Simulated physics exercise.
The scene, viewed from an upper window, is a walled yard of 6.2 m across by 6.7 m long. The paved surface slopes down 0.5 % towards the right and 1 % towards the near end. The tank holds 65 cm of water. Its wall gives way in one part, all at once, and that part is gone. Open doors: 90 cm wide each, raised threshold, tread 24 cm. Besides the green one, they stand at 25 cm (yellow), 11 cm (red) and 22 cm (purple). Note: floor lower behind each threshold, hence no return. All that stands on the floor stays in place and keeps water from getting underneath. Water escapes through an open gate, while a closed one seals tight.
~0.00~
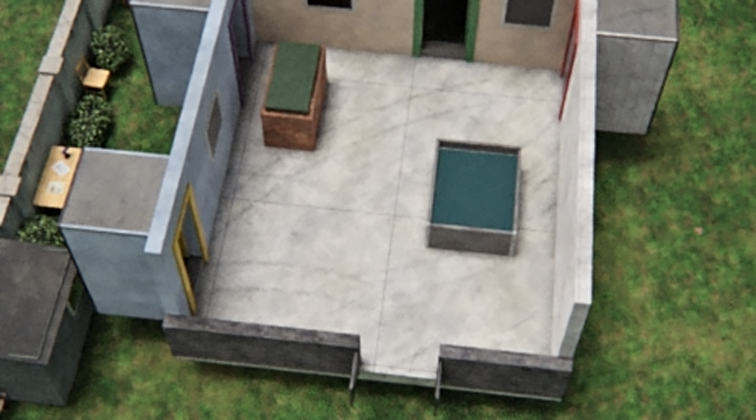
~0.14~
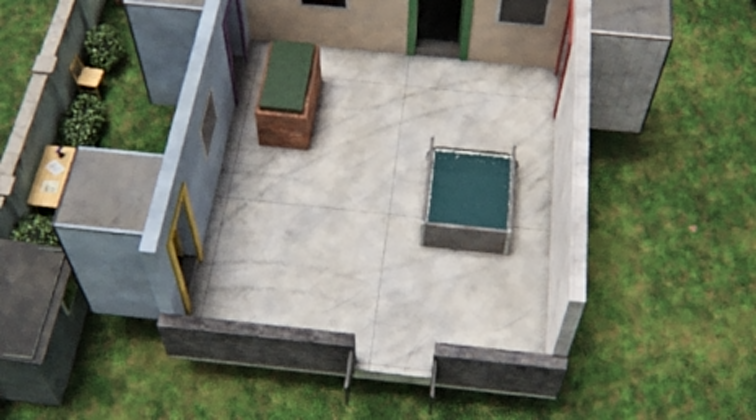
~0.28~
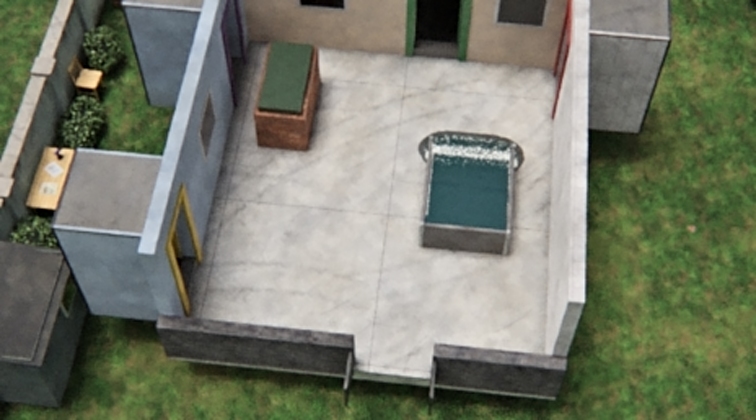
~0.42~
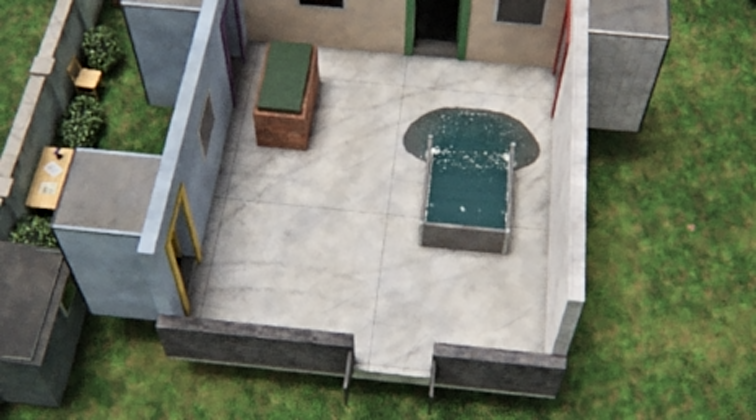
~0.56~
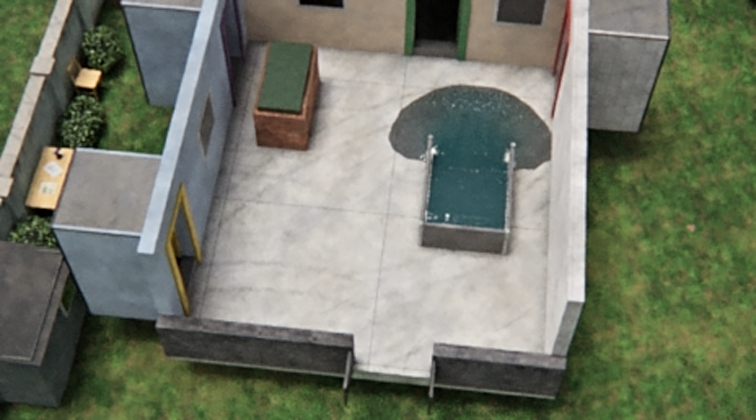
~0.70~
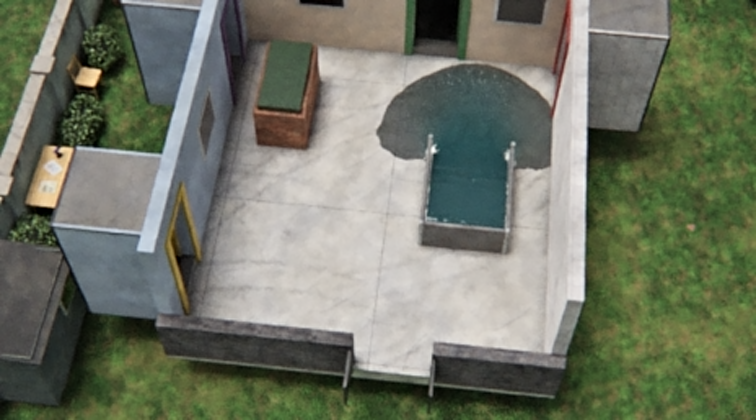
Water pours out of the far side of a rectangular tank in a walled, paved yard, first as a narrow rim, then fanning across the floor in a widening dark patch towards the back wall and the right-hand wall.
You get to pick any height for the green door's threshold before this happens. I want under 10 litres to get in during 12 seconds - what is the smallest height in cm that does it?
You would need about 22 cm.
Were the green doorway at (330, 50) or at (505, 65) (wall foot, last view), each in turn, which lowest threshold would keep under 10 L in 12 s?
About 7.0 cm, then about 27 cm.
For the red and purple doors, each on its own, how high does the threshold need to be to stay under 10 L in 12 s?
Some 28 cm for red, some 12.0 cm for purple.
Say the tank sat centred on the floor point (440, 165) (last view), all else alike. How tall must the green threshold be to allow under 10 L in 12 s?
Then it needs to be around 34 cm high.
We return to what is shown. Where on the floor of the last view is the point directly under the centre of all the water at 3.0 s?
Around (448, 114).
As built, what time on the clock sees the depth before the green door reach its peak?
Around 1.8 seconds.
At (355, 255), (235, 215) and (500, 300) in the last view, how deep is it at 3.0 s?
Roughly 0, then 0, then 0 cm.
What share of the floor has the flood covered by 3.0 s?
Approximately 30 % of it.
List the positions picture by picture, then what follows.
Still water, 65 cm deep, in the tank at (475, 187); the green door at (445, 24) is dry, in the first frame.
Water pours out on the far side and has run 0.3 m, to a hidden place; about 9 cm deep outside, 65 cm at the back, in the second frame.
The gap is on the far side, the front 0.7 m out at (443, 135); the back of the tank holds 65 cm, in the third frame.
The front is at (457, 110), 1.3 m from the gap on the far side; 2.4 m2 of floor is wet, 63 cm left at the back, in the fourth frame.
The front is at (459, 89), 1.8 m from the gap on the far side; 4.0 m2 of floor is wet, 56 cm left at the back, in the fifth frame.
The gap is on the far side, the front 2.3 m out at (467, 67); the back of the tank holds 56 cm; the green door at (437, 22), 2.7 m from the gap, is still 0.5 m from the nearest water, in the sixth frame.
After 1.4 s water covers 25 % of the floor, deepest (40 cm) near (552, 68); 26 cm at the green door, 1 litre in over its 23 cm threshold.
After 3.0 s water covers 30 % of the floor, deepest (22 cm) near (552, 68); 18 cm at the green door, 8 litres in over its 23 cm threshold.
After 12.0 s water covers 95 % of the floor, deepest (8 cm) near (244, 343); 2 cm at the green door, 8 litres in over its 23 cm threshold.
At the green door as built, the water arrived by 0.9 s and peaked near 26 cm at 1.8 s.
With a threshold of 18 cm, 35 litres would have come in within the 12 s; with 28 cm, 0 litres. So under 10 litres takes about 22 cm.
